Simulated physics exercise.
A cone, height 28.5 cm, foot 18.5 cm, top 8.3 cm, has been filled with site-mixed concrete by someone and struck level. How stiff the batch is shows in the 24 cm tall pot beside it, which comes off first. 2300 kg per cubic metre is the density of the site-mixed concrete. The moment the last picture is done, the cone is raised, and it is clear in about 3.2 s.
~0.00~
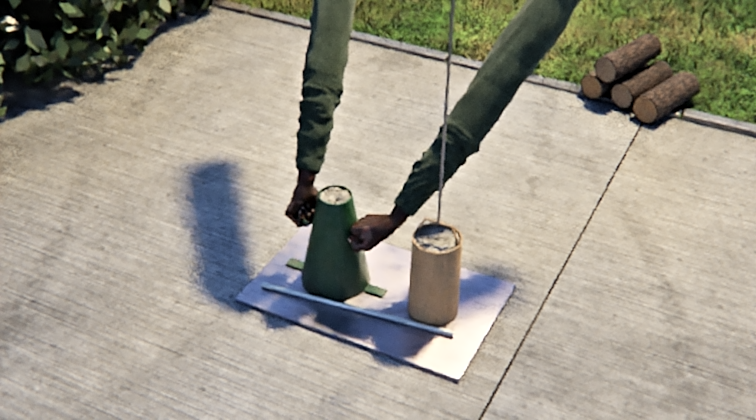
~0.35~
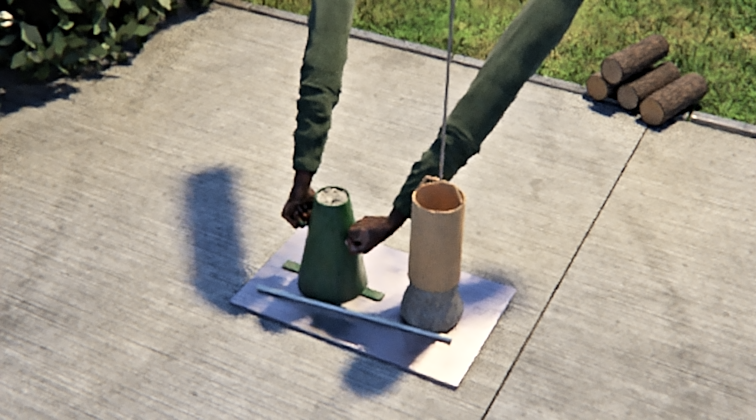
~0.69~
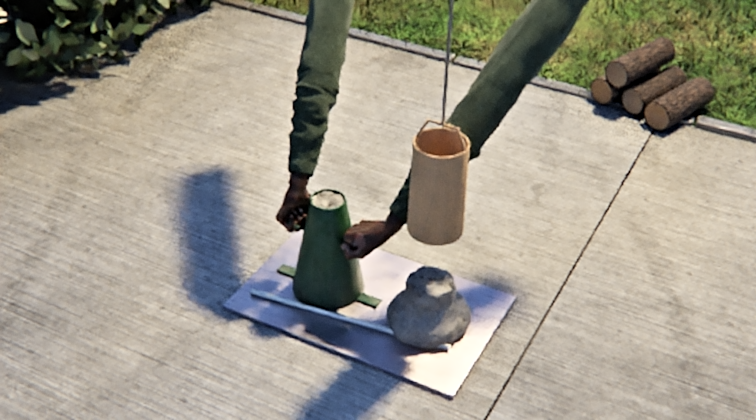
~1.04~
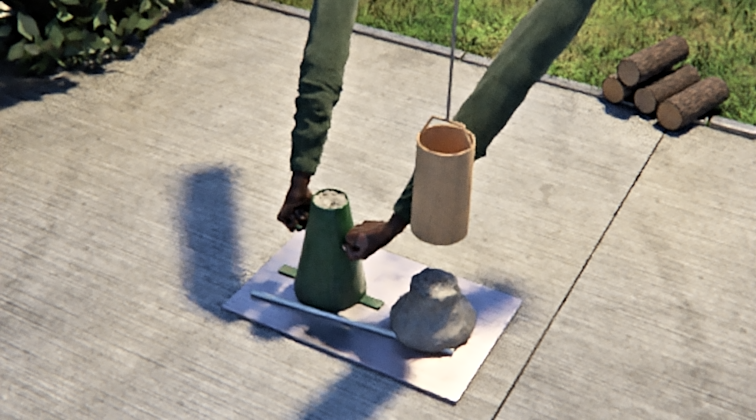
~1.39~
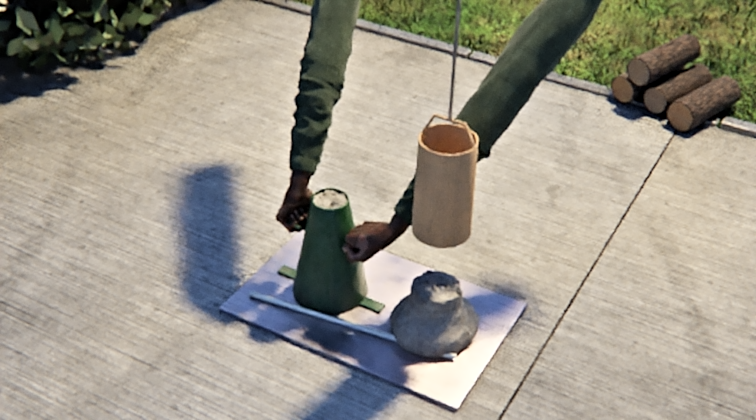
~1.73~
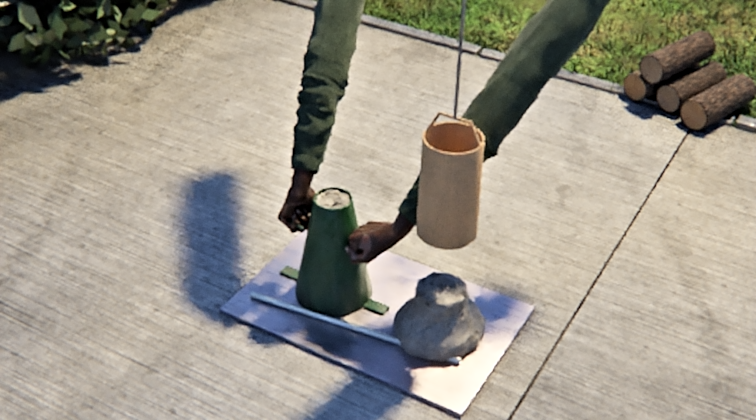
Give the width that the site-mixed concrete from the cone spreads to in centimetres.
23 centimetres or thereabouts.
After 2.5 s, the cone is up 6.2 cm; the site-mixed concrete has come down 5.1 cm to 23 cm and is 21 cm wide.
After 3.3 s, the cone is up 17 cm; the site-mixed concrete has come down 7.1 cm to 21 cm and is 23 cm wide.
After 4.1 s, the cone is up 28 cm; the site-mixed concrete has come down 7.2 cm to 21 cm and is 23 cm wide.
After 5.1 s, the cone is clear; the site-mixed concrete has come down 7.3 cm to 21 cm and is 23 cm wide.
After 5.6 s, at rest, the cone is clear; the site-mixed concrete has come down 7.4 cm to 21 cm and is 23 cm wide.
